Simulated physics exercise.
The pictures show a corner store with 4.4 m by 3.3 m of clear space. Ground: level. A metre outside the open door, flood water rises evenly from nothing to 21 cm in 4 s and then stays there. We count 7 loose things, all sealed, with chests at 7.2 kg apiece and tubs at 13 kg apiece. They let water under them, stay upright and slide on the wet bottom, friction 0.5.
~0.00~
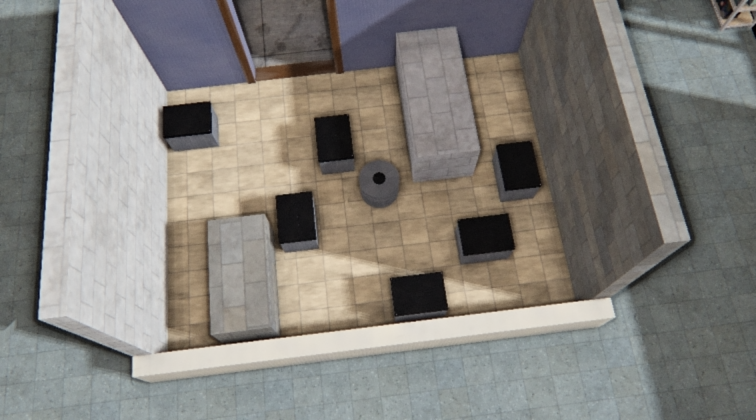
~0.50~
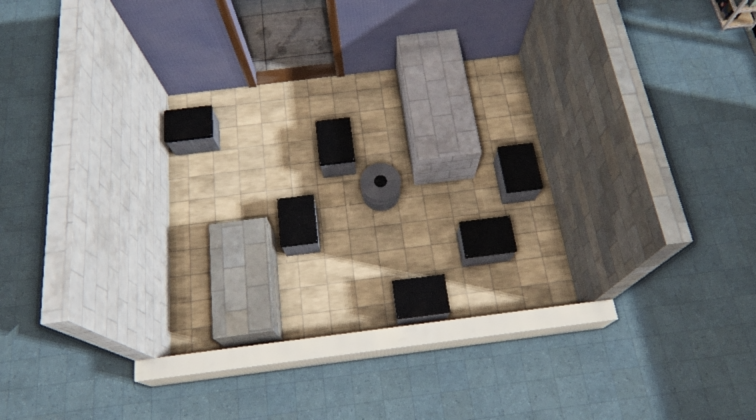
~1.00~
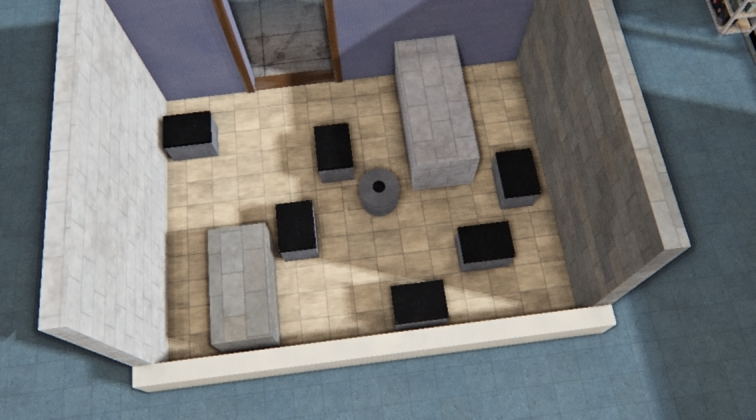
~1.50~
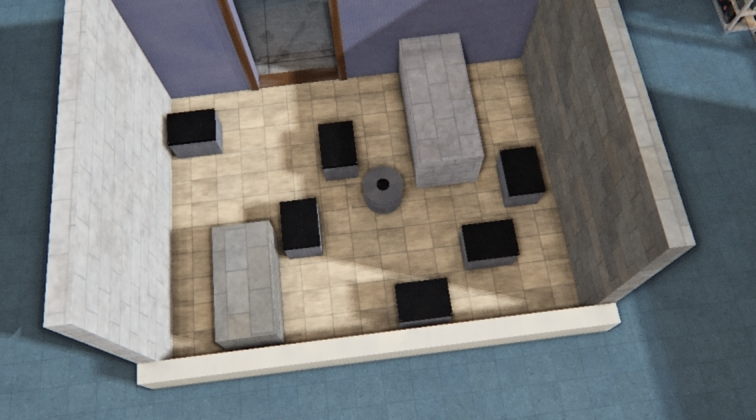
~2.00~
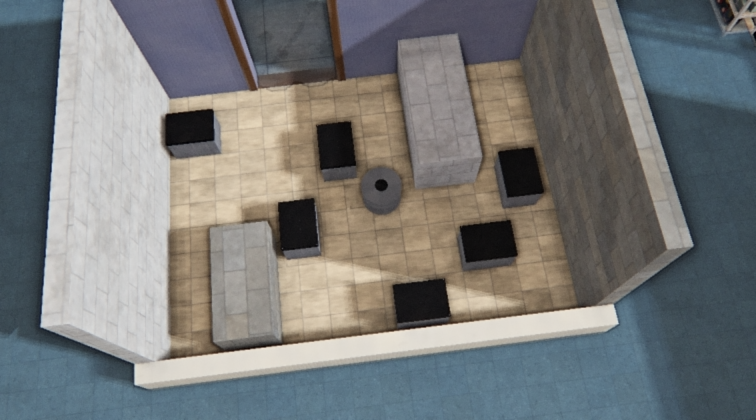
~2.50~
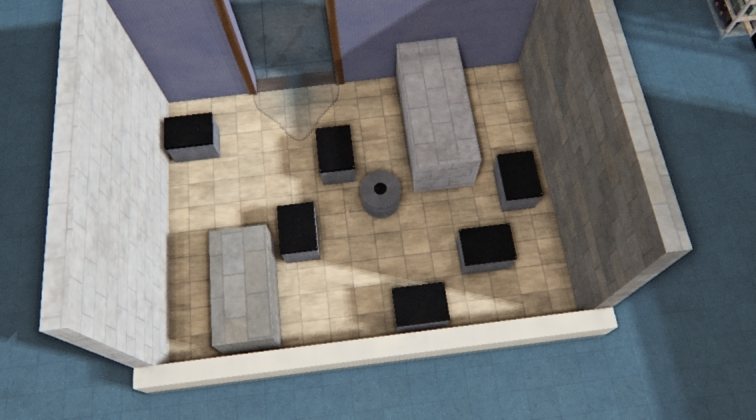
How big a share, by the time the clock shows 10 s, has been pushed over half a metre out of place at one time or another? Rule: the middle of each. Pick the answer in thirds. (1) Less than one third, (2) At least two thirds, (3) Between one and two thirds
Option 2: At least two thirds.
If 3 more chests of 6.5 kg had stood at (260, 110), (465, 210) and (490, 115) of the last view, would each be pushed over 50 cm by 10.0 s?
For each in turn I get a greater distance, a smaller distance and a smaller distance.
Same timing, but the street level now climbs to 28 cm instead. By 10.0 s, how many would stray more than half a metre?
Under that setup the answer is 7.
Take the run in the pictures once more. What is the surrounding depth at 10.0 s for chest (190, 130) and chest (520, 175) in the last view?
I'd estimate 6 cm for the first and 4 cm for the second.
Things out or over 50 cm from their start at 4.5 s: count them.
0.
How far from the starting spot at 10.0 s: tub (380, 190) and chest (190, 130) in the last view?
In turn: 60 cm, 50 cm.
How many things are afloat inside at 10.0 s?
It comes to 5 of them.
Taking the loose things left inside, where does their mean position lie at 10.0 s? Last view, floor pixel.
The average lands around (449, 202).
After 3.5 s 0 of 7 are over 50 cm from their spots; 0 afloat.
After 4.5 s 0 of 7 are over 50 cm from their spots; 1 afloat.
After 7.0 s 3 of 7 are over 50 cm from their spots; 2 afloat.
After 10.0 s 6 of 7 are over 50 cm from their spots, and 7 have been at some point; 5 afloat.
